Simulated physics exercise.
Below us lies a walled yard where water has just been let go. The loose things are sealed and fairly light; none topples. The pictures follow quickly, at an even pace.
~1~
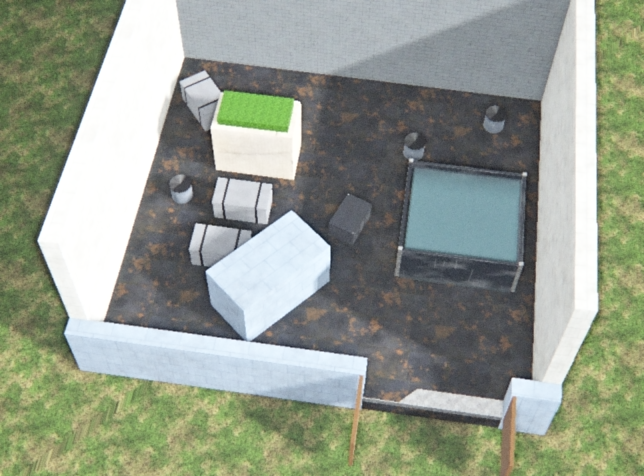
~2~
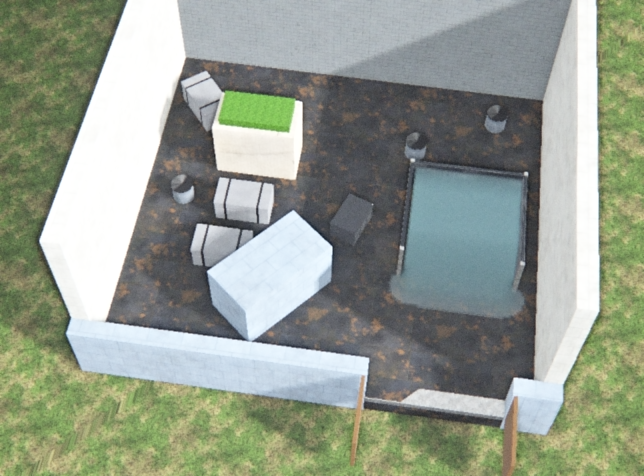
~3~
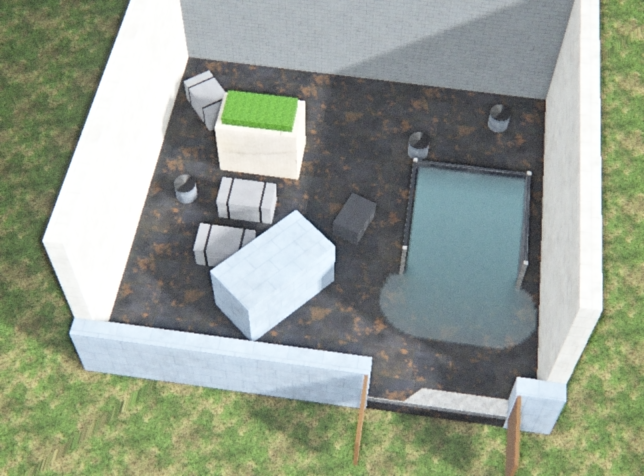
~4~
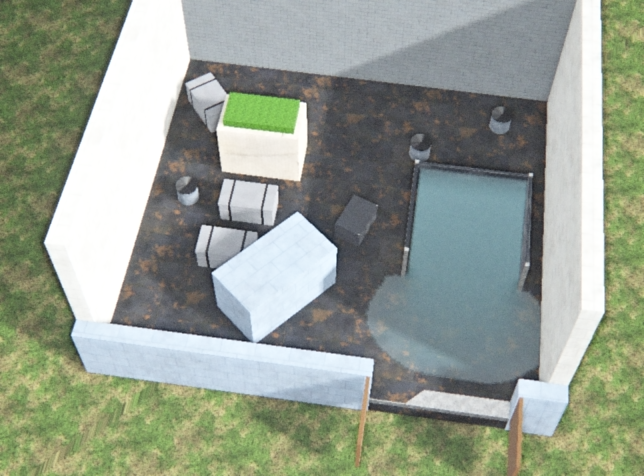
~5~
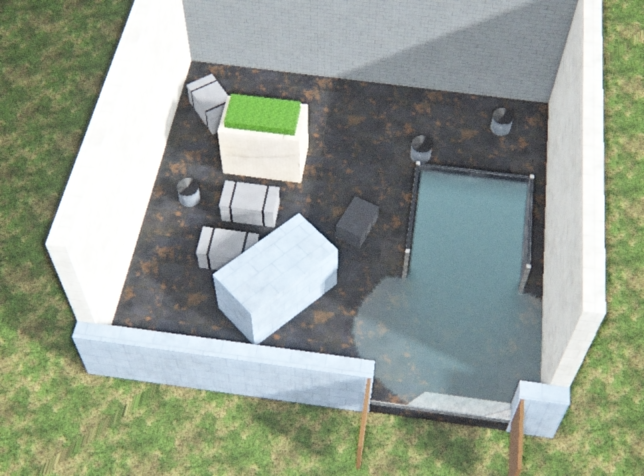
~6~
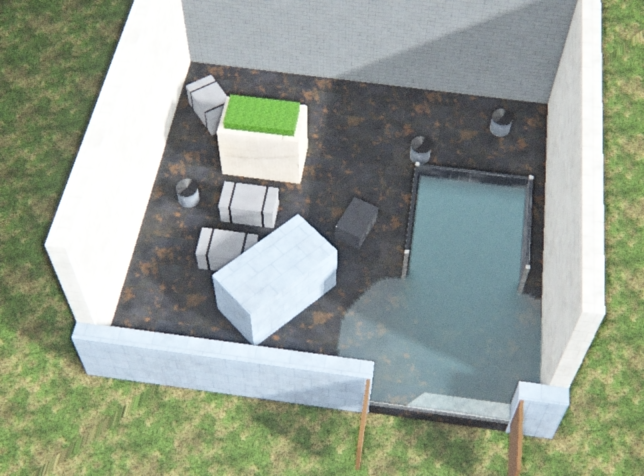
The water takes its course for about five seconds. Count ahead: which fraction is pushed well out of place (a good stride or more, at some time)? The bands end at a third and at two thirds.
Share: Less than a third.
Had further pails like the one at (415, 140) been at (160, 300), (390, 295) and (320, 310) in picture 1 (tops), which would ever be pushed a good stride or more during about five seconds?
In that order: Less than that, yes, under that.
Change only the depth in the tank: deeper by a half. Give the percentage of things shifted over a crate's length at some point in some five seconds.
Some 0 per cent.
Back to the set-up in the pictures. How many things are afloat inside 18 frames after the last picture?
0 of them.
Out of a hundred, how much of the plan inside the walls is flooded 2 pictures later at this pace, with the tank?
About 25 per cent.
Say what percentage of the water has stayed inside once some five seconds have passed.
Close to 34 %.
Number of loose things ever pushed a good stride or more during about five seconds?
I count 0.
A moment on, 0 of 7 are well off their spots; 0 afloat.
Next, 0 of 7 are well off their spots; 0 afloat.
Later, 0 of 7 are well off their spots; 0 afloat.
In the end, 0 of 7 are well off their spots, and 0 have been at some point; 0 afloat.
